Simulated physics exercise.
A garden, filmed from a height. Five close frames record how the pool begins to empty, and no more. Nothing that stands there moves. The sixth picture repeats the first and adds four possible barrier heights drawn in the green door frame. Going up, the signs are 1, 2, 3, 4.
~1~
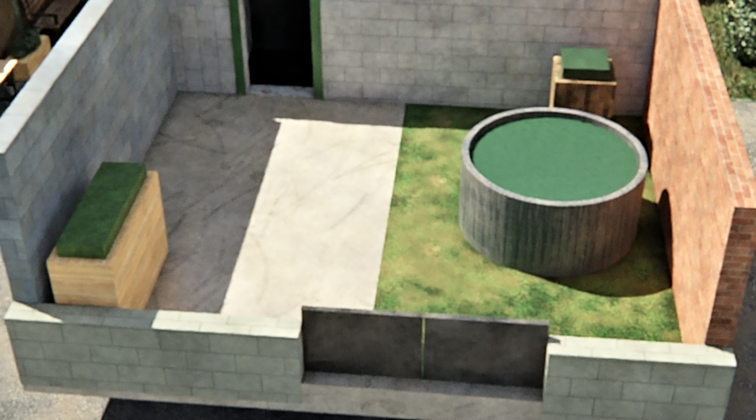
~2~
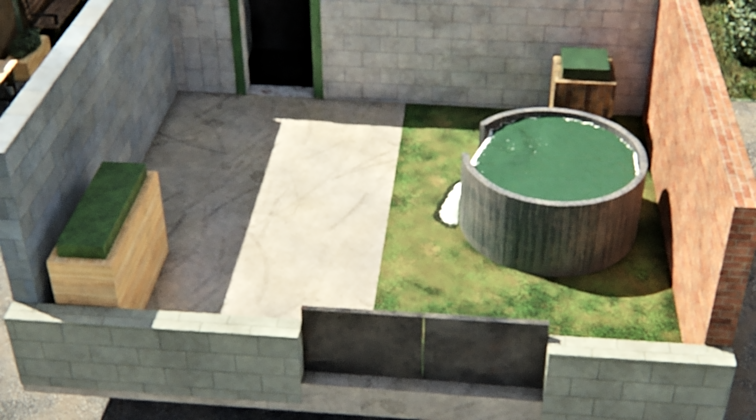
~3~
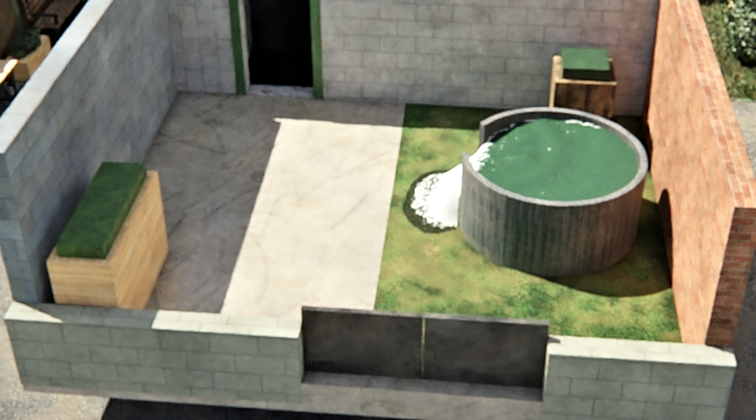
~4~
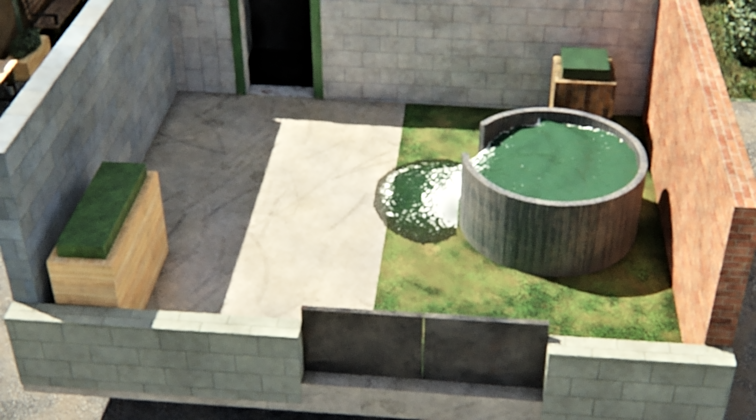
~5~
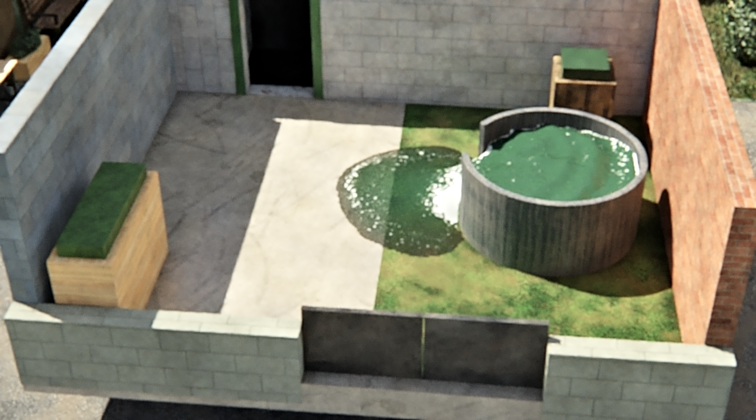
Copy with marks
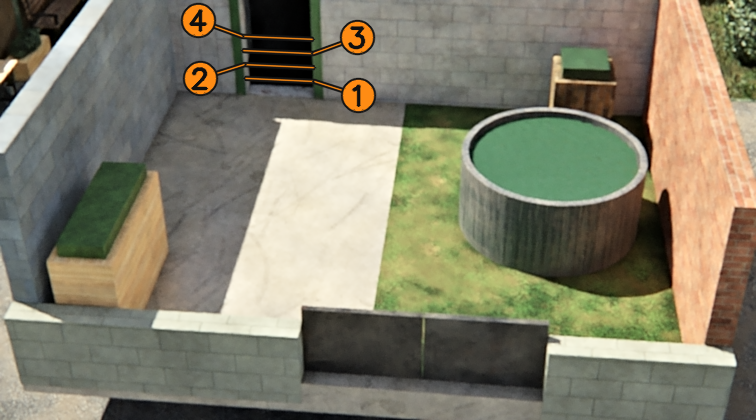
Green water pours from a gap in the round pool's left side, spreading across grass and paving.
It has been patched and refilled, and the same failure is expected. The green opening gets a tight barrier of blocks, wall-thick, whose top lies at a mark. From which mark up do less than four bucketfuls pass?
1.
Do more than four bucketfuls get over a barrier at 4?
No.
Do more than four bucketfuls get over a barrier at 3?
No, not at all.
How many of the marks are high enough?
All of them.
On the marked copy, 1 at (279, 79); 2 at (279, 66); 3 at (278, 52); 4 at (277, 37); from the bottom up 1, 2, 3, 4.
For height 1, nothing gets over.
For height 2, nothing gets over.
For height 3, nothing gets over.
For height 4, nothing gets over.
